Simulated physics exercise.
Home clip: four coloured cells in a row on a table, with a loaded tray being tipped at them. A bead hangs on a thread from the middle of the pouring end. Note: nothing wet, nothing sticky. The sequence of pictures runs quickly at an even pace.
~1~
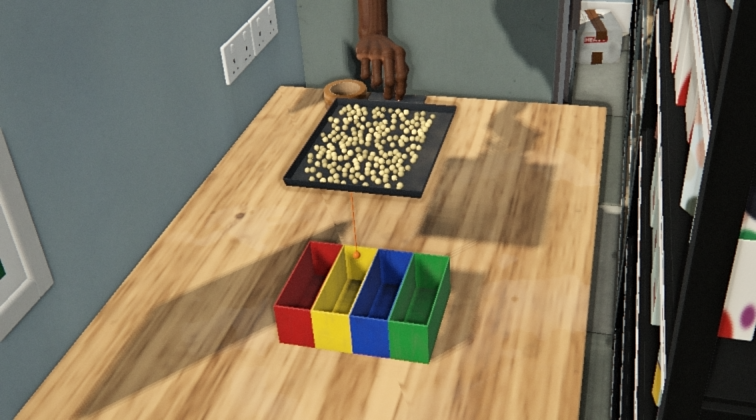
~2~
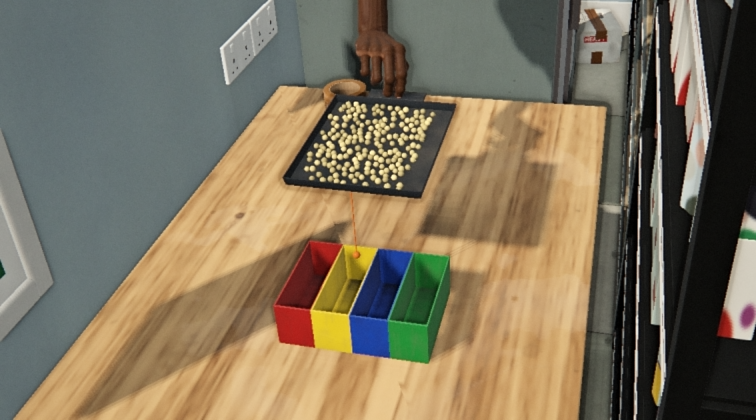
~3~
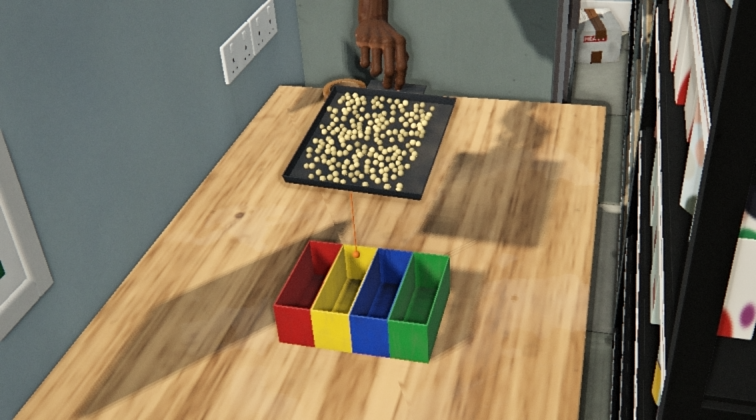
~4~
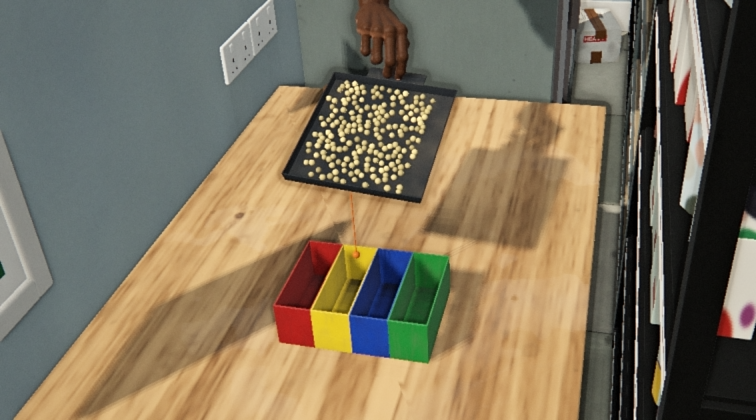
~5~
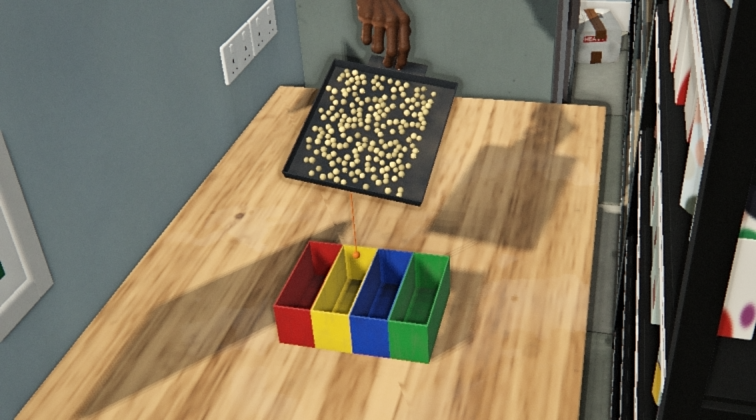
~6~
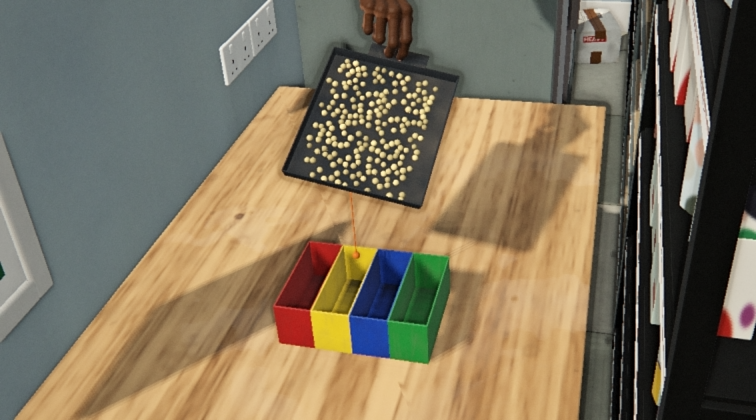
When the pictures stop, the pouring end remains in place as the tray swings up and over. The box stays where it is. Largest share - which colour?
Green cell.
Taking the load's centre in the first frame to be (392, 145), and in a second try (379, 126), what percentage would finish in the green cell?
Shares: 70 % for the first, 70 % for the second.
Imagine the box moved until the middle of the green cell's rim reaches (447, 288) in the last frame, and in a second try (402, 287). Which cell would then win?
First: The blue cell. Second: Green.
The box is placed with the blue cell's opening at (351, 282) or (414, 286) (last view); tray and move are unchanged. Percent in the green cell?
40 %, then 10 %.
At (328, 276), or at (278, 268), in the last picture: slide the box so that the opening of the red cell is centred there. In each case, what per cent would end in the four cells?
You'd get about 100 per cent first and about 30 per cent second.
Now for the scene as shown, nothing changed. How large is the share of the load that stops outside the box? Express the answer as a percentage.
Roughly 10 in a hundred.
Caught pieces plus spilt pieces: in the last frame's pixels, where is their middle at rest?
Last view, resting centre - approx. (421, 310).
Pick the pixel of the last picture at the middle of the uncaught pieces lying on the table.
I'd say near (454, 305), give or take.
Shortly afterwards, tray tipped steeply; the bulk on the tray; a little in the green cell; only a few in the blue cell; near a quarter falling or outside the box.
Next, tray tipped past a quarter turn; a little on the tray; near half in the green cell; a little in the blue cell; near a quarter falling or outside the box.
Some moments later, tray tipped past a quarter turn; near two thirds in the green cell; near a quarter in the blue cell; only a few in the yellow cell; a little falling or outside the box.
In the end, tray tipped past a quarter turn; near two thirds in the green cell; near a quarter in the blue cell; only a few in the yellow cell; none at all in the red cell; a little outside the box.
